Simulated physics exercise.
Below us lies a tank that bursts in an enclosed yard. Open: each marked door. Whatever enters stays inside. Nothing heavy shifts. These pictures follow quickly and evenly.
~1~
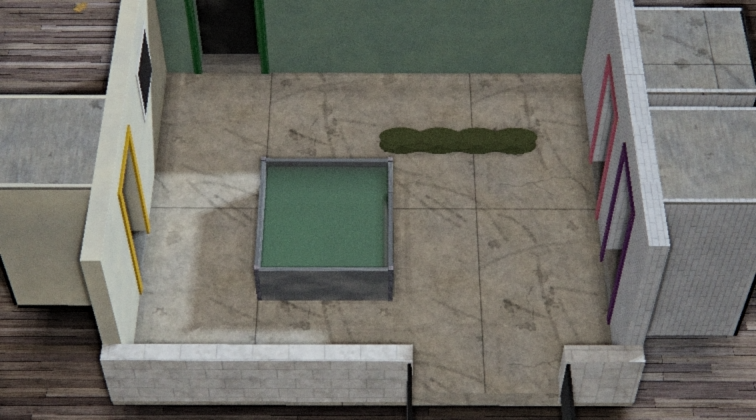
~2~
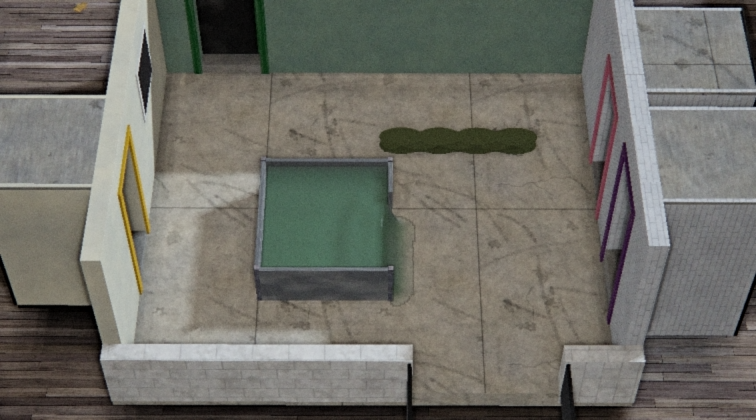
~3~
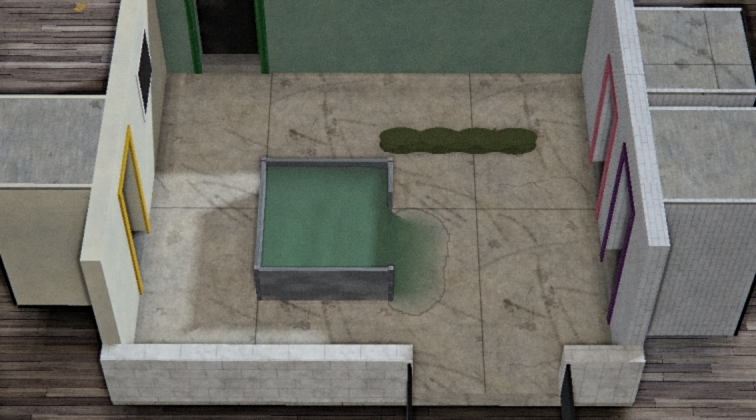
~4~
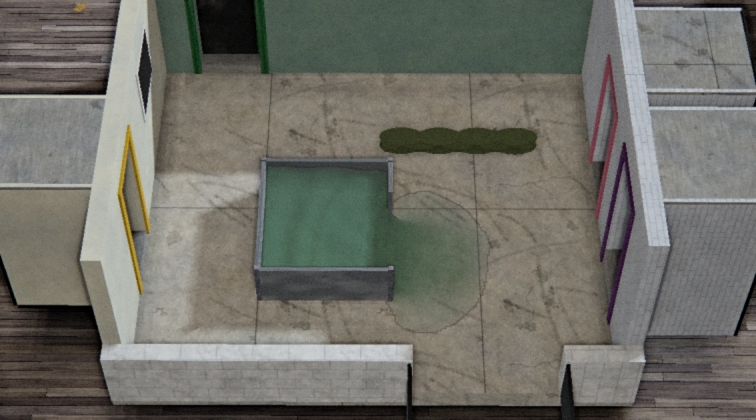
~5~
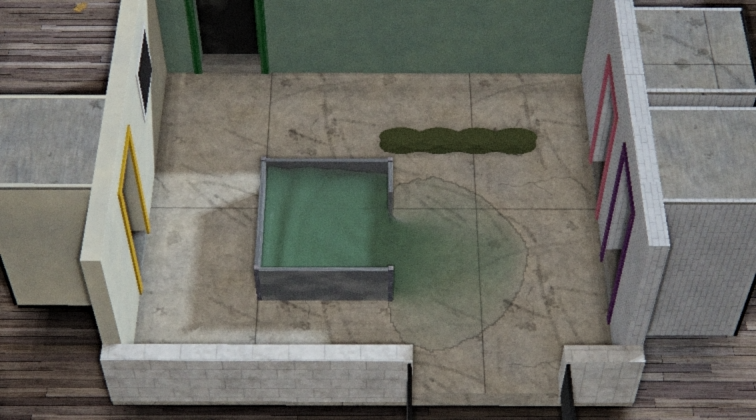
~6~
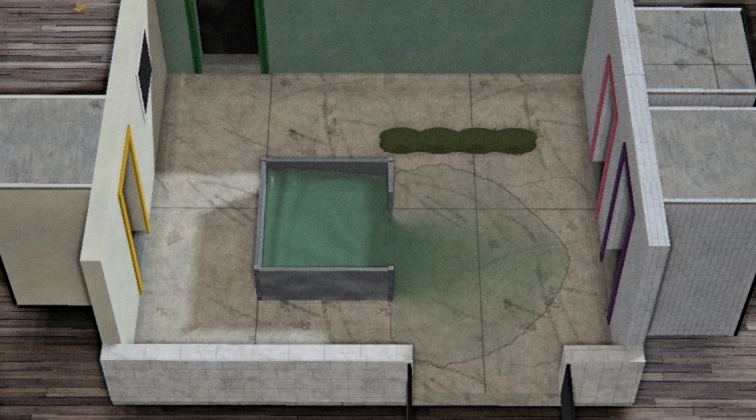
In a walled yard with a stone-like floor and a low strip of green hedge, a square open tank of green water stands whole and still. Its right side gives way, and water pours through the gap, fanning out across the floor in a widening, thinning sheet toward the right-hand wall.
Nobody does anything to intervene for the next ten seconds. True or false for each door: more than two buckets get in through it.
The pink door: True; the green door: False; the yellow door: False; the purple door: False.
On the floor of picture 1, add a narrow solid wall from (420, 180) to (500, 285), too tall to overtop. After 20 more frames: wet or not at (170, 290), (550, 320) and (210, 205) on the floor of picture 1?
Log, spots one to three: Spared; swamped; spared.
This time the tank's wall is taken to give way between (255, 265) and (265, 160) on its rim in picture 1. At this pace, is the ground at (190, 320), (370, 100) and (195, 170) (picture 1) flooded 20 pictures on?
Sequence: Wetted / wetted / wetted.
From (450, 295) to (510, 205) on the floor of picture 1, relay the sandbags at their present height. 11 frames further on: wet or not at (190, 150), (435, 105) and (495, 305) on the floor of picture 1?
The three points, in order, are untouched, soaked and soaked.
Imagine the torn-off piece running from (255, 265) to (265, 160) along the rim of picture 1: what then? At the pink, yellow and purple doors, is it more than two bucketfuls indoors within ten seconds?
Here's how it goes: The pink door misses the threshold, then the yellow door crosses the threshold, then the purple door misses the threshold.
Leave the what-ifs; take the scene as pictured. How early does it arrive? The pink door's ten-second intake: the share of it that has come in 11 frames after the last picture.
I'd put it at about 30 per cent.
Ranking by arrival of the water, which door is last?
Answer - the door marked yellow.
A moment on, water covers 30 % of the floor; the pink door wet at the sill, nothing in, the green door not reached, the yellow door not reached, the purple door wet at the sill, nothing in.
Next, water covers 30 % of the floor; the pink door over two buckets in, the green door not reached, the yellow door not reached, the purple door wet at the sill, nothing in.
Then, water covers 35 % of the floor; the pink door over two buckets in, the green door not reached, the yellow door not reached, the purple door wet at the sill, nothing in.
Later, water covers 55 % of the floor; the pink door far over two buckets in, the green door not reached, the yellow door not reached, the purple door wet at the sill, nothing in.
In the end, water covers 75 % of the floor; the pink door far over two buckets in, the green door wet at the sill, nothing in, the yellow door wet at the sill, nothing in, the purple door wet at the sill, nothing in.
